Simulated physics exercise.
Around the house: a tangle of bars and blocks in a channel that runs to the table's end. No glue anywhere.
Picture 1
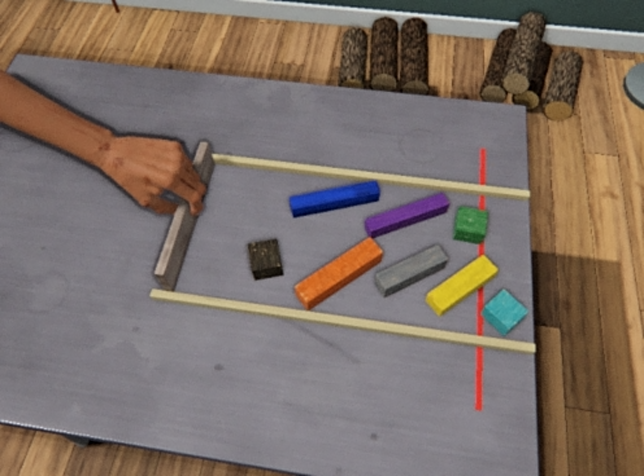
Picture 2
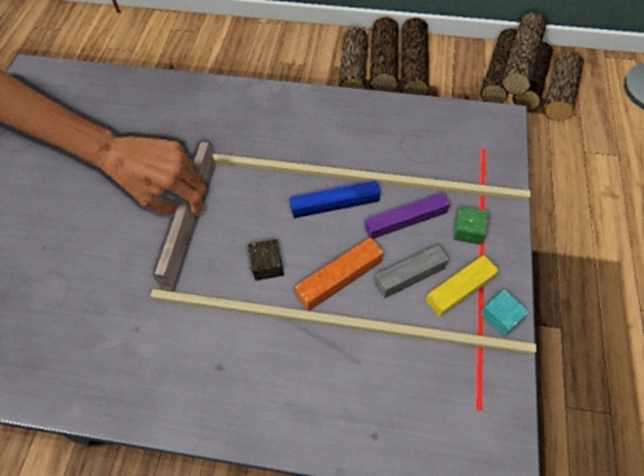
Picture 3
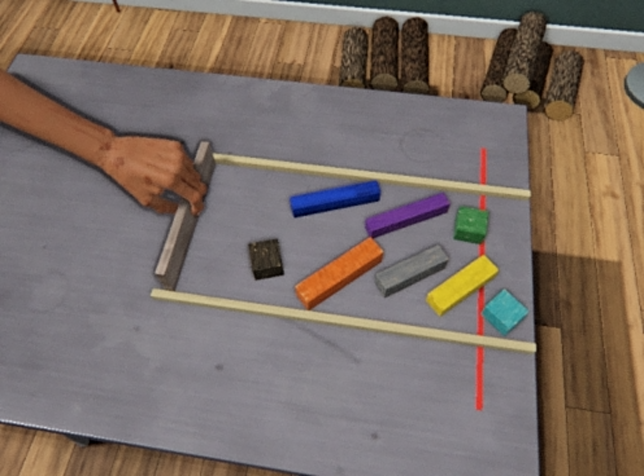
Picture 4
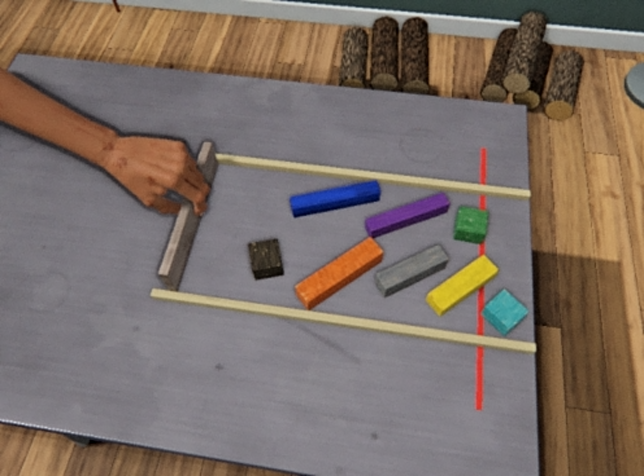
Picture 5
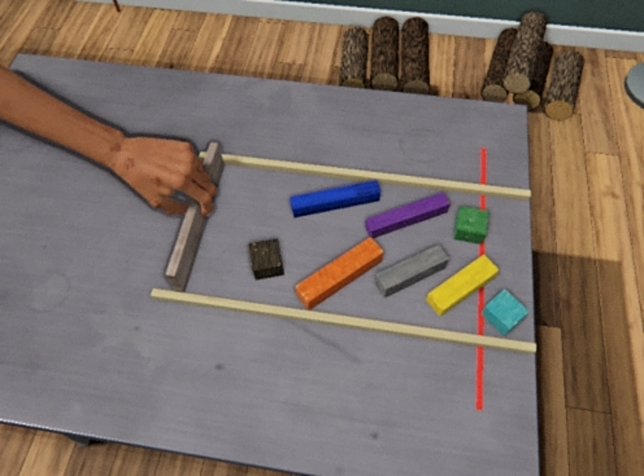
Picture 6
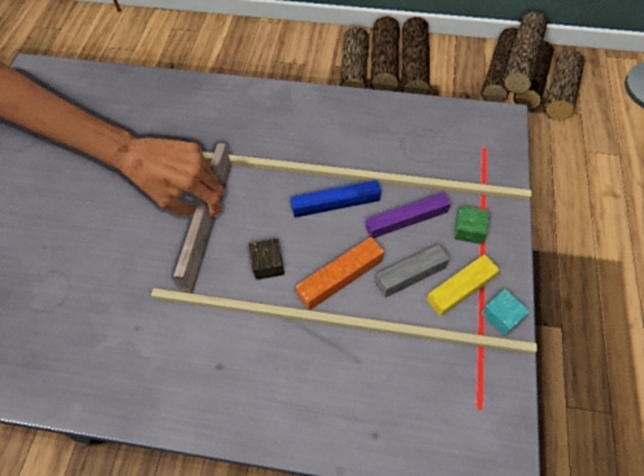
In the video, a hand holds a wooden board at the left of a channel of colourful bars and blocks on a grey table, stays still at first, then slides the board slightly right while the pieces remain in place.
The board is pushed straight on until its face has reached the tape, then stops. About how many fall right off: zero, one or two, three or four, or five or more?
The number that fall off is three or four.
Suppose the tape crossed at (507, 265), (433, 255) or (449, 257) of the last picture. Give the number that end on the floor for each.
The counts: 7, 1 and 1.
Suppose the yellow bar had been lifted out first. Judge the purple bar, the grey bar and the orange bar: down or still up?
The purple bar holds on, the grey bar tumbles off, the orange bar remains up.
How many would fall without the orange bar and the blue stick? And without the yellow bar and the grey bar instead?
It would be 2 and 2.
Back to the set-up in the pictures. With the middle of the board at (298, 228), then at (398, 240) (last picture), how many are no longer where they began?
3 and 8.
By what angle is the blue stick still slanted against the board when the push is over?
Near 50 degrees.
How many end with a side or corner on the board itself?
3 of them.
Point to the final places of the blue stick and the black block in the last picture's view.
About (525, 212), and the other about (500, 294).
A little later, none off yet; turquoise block at rest near (505, 313); green block at rest near (472, 225); yellow bar at rest near (463, 285).
Next, none off yet; turquoise block at rest near (505, 313); green block at rest near (472, 225); yellow bar moving near (469, 288).
Later still, none off yet; turquoise block tilted well over near (557, 325); green block shifted well along near (519, 240); yellow bar shifted about its own width near (524, 296).
When it is over, the number that fall off is three or four; down, grey bar, yellow bar, green block and turquoise block.
